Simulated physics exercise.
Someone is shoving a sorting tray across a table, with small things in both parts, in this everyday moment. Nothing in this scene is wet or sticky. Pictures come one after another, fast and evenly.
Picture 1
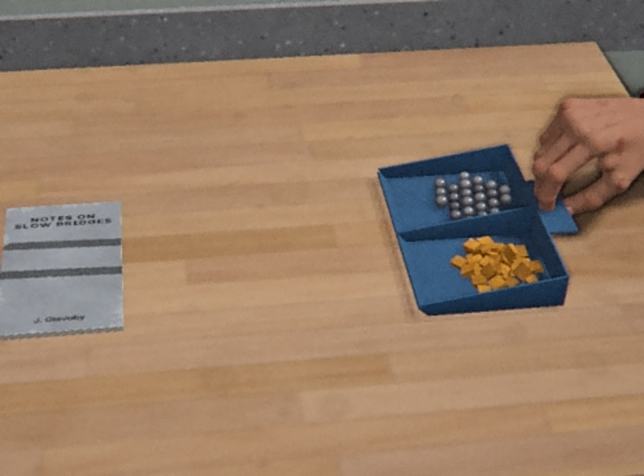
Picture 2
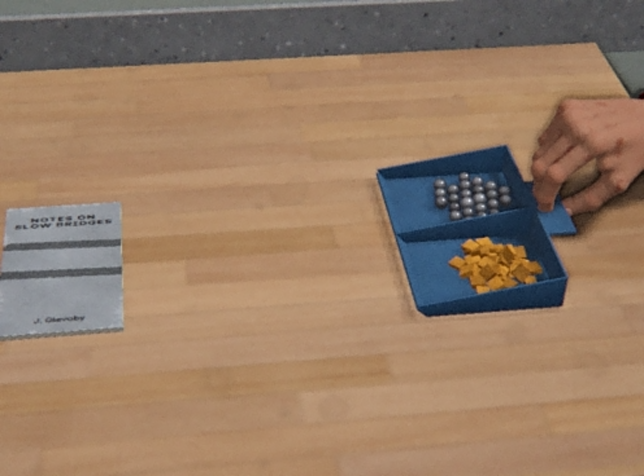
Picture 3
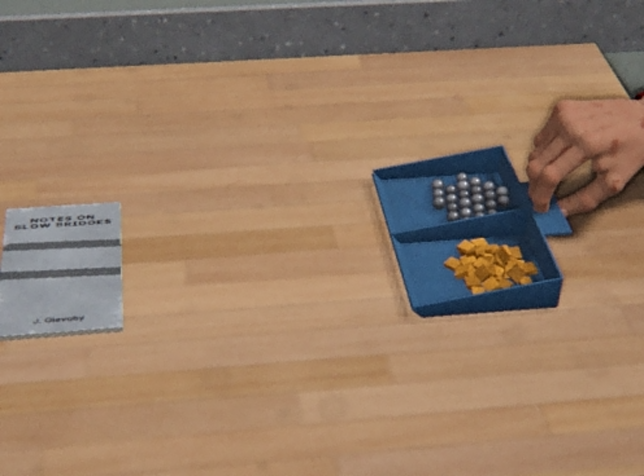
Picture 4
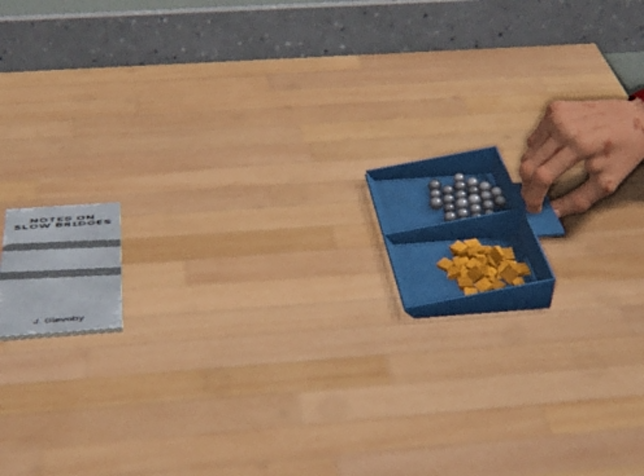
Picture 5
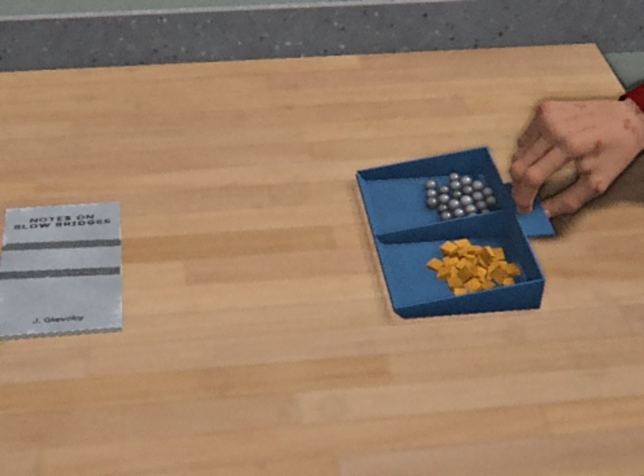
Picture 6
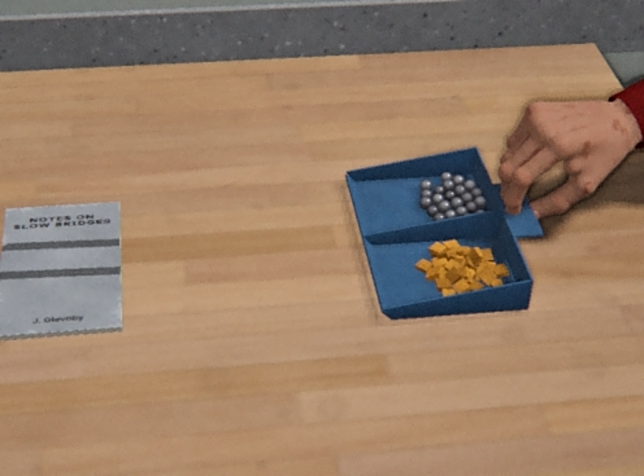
On a wooden table, a hand slides a blue divided tray slightly to the left.
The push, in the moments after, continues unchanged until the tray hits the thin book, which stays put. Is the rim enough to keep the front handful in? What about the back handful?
As it turns out, the front handful stays behind the rim, the back handful stays behind the rim.
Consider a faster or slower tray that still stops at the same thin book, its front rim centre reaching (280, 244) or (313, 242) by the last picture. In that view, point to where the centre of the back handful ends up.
Its middle ends up close to (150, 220) the first time, and close to (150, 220) the second time.
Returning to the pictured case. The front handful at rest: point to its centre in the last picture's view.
It ends up roughly at pixel (208, 285).
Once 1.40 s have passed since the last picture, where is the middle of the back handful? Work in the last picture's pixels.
Its middle is roughly at (188, 218) in the last frame.
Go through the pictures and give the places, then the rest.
The first frame shows front rim near (397, 235), at rest; thin book near (60, 296); front handful near (493, 260), some small crackers; back handful near (480, 199), a few steel balls.
The second frame shows front rim near (396, 236), hardly any of the way covered; back handful near (480, 200).
The third frame shows front rim near (391, 237), hardly any of the way covered; front handful near (487, 262).
The fourth frame shows front rim near (384, 238), a little of the way covered; back handful near (474, 201).
The fifth frame shows front rim near (374, 238), a little of the way covered; front handful near (470, 263).
The sixth frame shows front rim near (363, 239), a little of the way covered; thin book near (59, 297); front handful near (459, 264); back handful near (457, 204).
Then, 0.55 s on from there, tray still sliding, front rim near (250, 246); front handful all inside; back handful all inside.
Then, 1.19 s on from there, tray stopped at the thin book; front handful all inside; back handful all inside.
Then, 1.40 s on from there, tray stopped at the thin book; front handful all inside; back handful all inside, moved towards the front rim.
In the end, tray stopped at the thin book; front handful all inside; back handful all inside, moved towards the front rim.
